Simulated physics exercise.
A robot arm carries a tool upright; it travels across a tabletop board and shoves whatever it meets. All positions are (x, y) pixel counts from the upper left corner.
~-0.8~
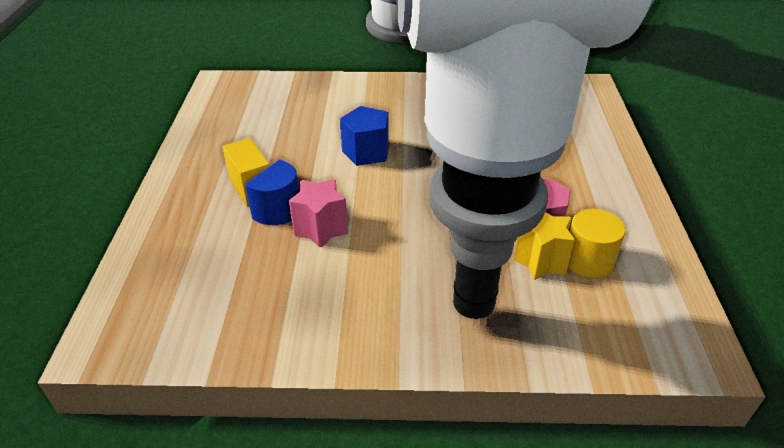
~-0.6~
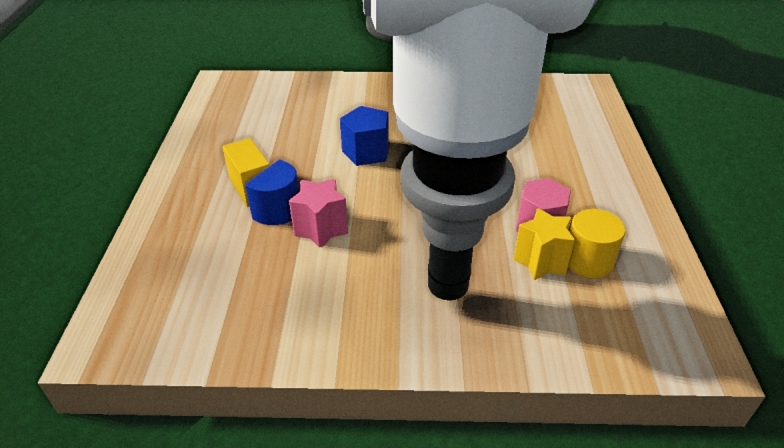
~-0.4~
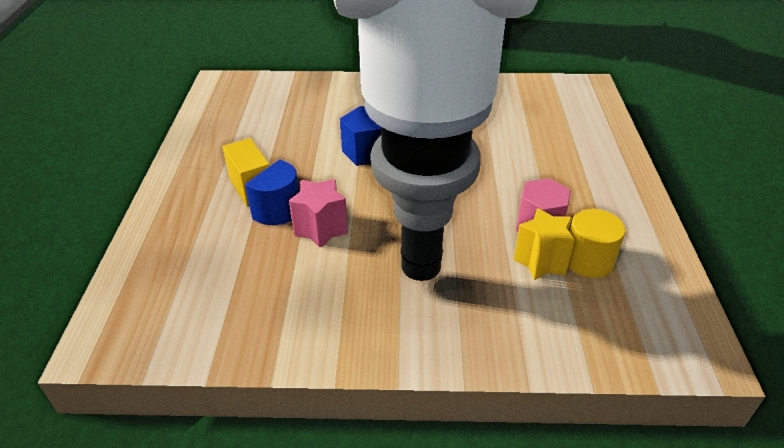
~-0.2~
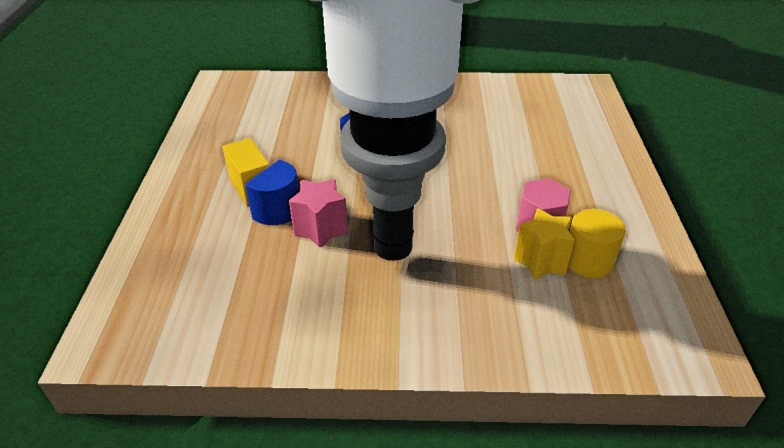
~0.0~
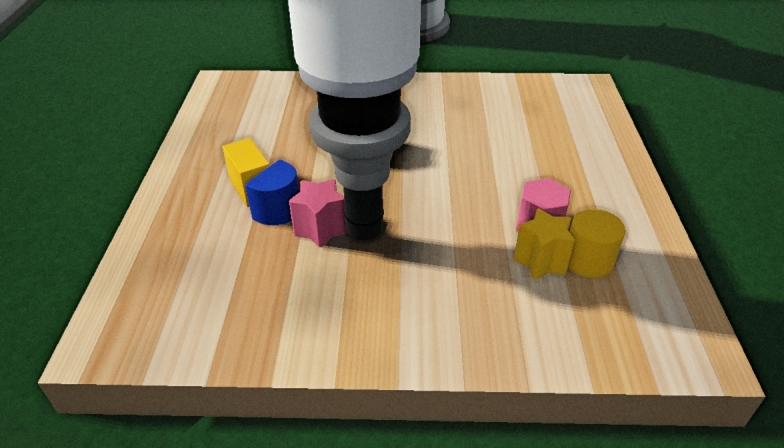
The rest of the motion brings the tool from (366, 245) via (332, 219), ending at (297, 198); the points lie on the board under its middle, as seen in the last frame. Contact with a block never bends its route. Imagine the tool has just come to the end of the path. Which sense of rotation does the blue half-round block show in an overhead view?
Seen from above, its turn is clockwise.
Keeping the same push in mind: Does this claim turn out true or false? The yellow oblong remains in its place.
The statement is false.
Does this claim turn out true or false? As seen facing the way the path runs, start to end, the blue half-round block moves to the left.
That is true.
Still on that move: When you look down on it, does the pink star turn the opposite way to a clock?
I believe so.
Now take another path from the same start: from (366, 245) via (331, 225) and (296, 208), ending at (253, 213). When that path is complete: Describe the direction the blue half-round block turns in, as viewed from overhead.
That block twists clockwise.
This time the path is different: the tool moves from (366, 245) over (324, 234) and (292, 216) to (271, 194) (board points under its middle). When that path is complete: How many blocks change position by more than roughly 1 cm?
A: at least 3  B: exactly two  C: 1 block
Option A.
The first path, step by step. Halfway along, tool at (329, 203); yellow oblong at (240, 152); blue half-round block at (256, 174), turned 25° clockwise; pink star at (289, 187), turned 55° anticlockwise.
At the end, tool at (295, 183); yellow oblong at (230, 148); blue half-round block at (215, 177), turned 35° clockwise; pink star at (265, 181), turned 100° anticlockwise; blue five-sided block in place.
